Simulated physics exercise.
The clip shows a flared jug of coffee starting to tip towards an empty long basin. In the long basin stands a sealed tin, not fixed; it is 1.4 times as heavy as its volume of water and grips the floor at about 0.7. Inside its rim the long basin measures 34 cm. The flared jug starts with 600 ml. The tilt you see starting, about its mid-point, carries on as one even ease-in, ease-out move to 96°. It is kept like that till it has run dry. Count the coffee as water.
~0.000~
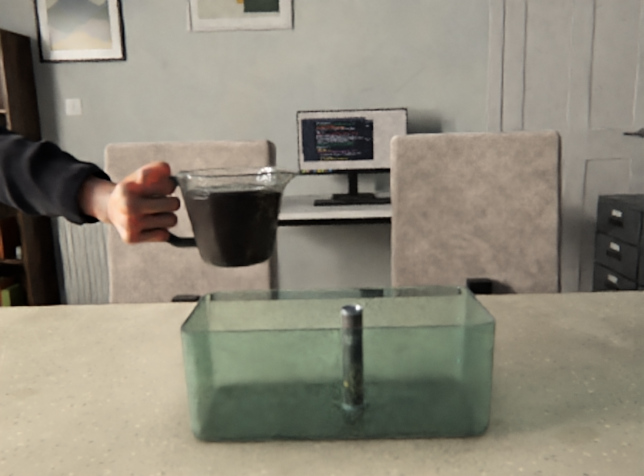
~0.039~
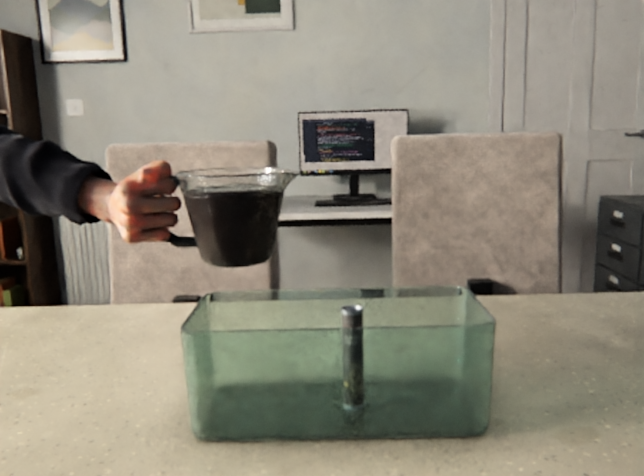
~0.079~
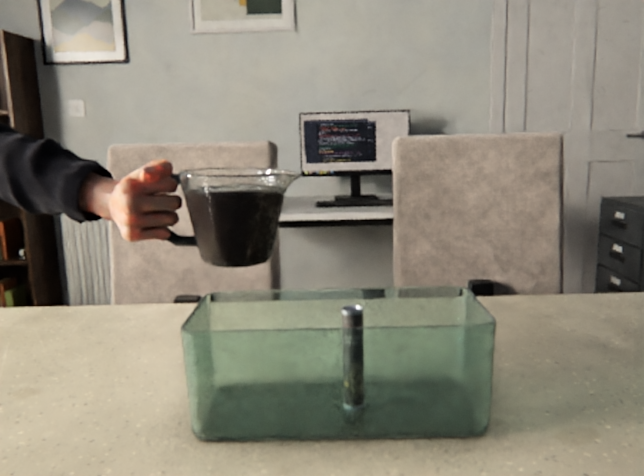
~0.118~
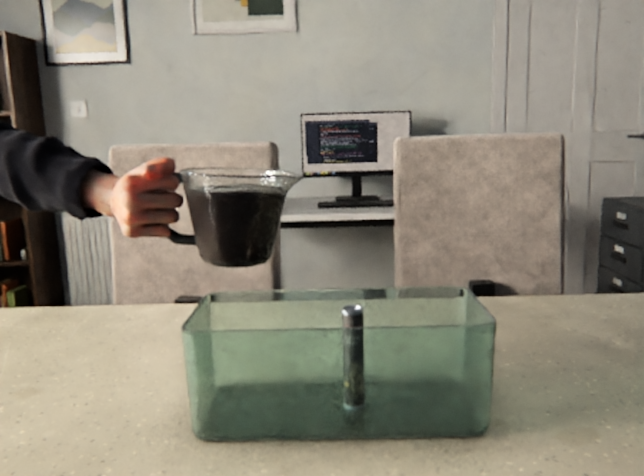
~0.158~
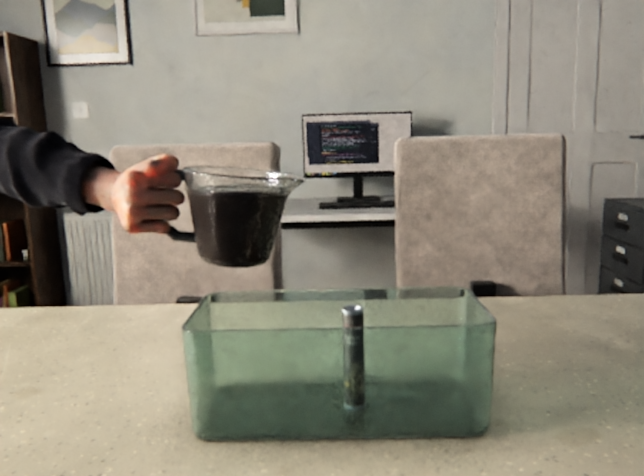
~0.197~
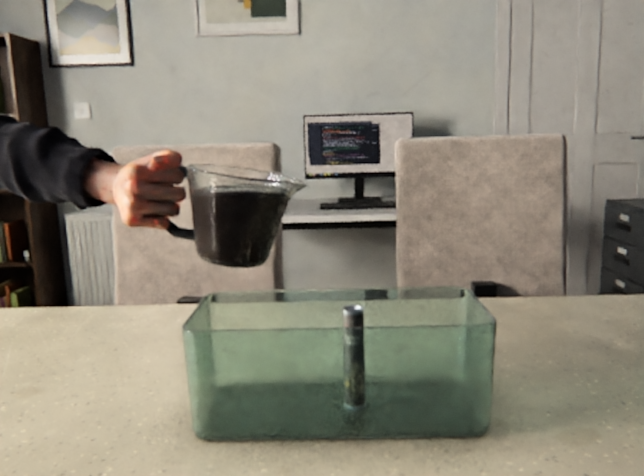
A hand holding a flared jug of dark coffee, slowly tilting it slightly rightward above an empty long green see-through basin.
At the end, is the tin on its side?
The tin topples.
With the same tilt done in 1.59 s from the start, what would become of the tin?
The tin falls.
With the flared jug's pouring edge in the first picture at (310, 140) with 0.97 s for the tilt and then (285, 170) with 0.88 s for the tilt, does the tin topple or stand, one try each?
First it goes over; then it topples.
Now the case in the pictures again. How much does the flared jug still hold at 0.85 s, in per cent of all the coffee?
Some 18 per cent.
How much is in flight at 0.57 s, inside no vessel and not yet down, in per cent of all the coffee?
Some 20 per cent.
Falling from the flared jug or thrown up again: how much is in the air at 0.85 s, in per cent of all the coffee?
Some 14 per cent.
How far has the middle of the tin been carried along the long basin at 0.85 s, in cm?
Some 1 cm.
After 0.57 s the tilt is 63° and 73 per cent is still to pour; the tin stands where it began.
After 0.85 s the tilt is 93° and 18 per cent is still to pour; the tin leans 6°.
After 1.14 s the tilt is 96° and 1 per cent is still to pour; the tin lies on its side.
After 1.45 s the tilt is 96° and 0 per cent is still to pour; the tin lies on its side.
In the end the tin lies on its side.
